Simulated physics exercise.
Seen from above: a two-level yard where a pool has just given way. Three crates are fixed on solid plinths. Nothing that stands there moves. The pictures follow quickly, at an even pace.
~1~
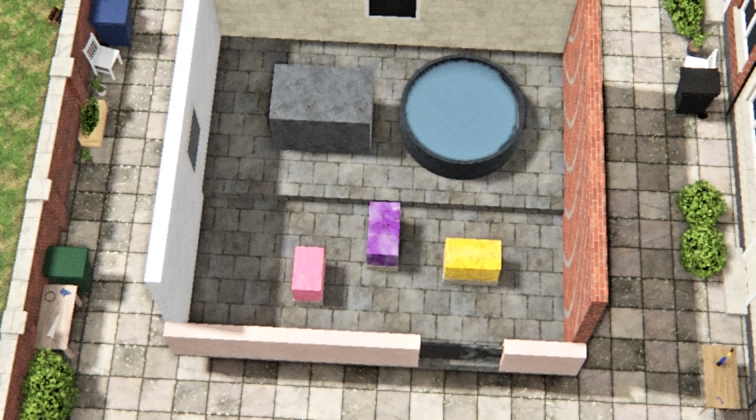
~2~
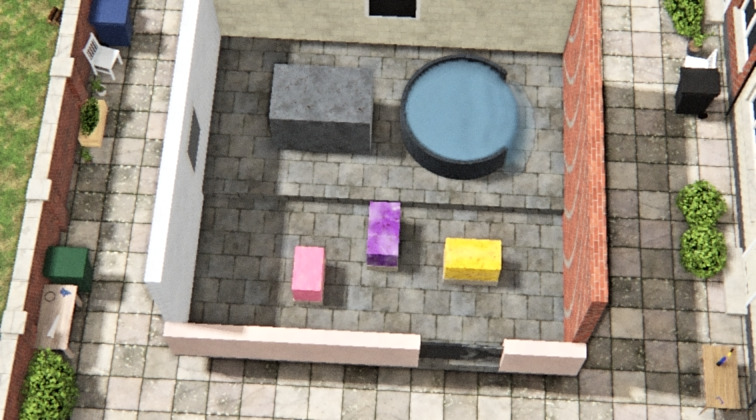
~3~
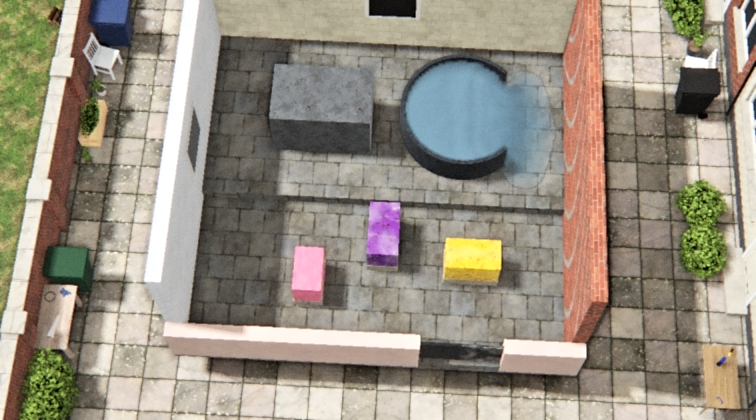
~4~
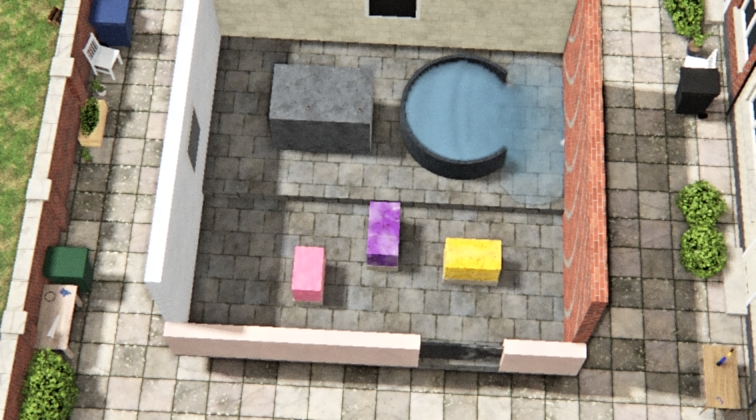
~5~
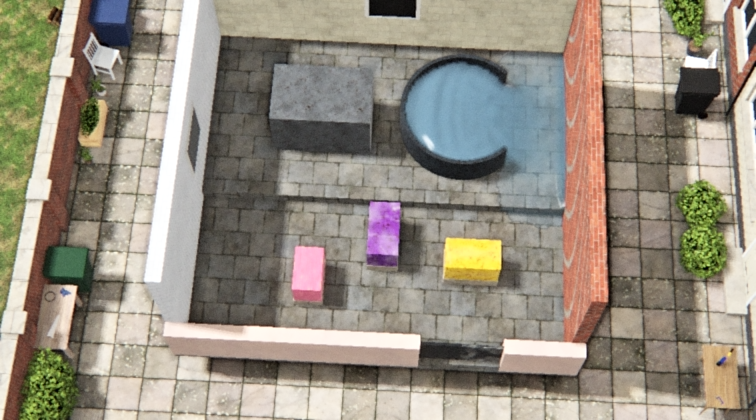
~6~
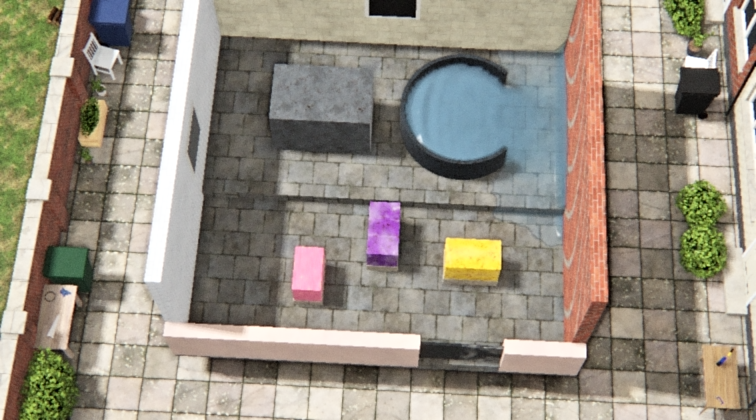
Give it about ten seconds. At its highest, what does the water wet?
The yellow crate stays dry; the pink crate stays dry; the purple crate stays dry.
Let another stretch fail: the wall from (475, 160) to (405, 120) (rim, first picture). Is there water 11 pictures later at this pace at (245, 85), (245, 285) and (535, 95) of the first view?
In turn: No water, flooded, free of water.
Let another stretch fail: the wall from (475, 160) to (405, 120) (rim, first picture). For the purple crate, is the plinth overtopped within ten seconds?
Purple crate is wetted.
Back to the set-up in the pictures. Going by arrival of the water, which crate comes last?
Last comes the pink-painted one.
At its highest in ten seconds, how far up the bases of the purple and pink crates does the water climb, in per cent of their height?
Roughly 40 per cent, then 80 per cent.
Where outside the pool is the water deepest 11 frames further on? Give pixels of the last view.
Near (563, 67).
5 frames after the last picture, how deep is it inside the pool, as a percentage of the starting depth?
About 54 per cent.
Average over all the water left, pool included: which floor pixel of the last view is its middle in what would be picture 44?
At about (426, 190).
A moment on, water covers 15 % of the floor; the yellow crate not reached, the pink crate not reached, the purple crate not reached.
Next, water covers 30 % of the floor; the yellow crate water round its plinth, the pink crate not reached, the purple crate not reached.
Then, water covers 55 % of the floor; the yellow crate water round its plinth, the pink crate water round its plinth, the purple crate water round its plinth.
Later, water covers 85 % of the floor; the yellow crate water round its plinth, the pink crate water round its plinth, the purple crate water round its plinth.
In the end, water covers 90 % of the floor; the yellow crate stayed above the water, the pink crate stayed above the water, the purple crate stayed above the water.
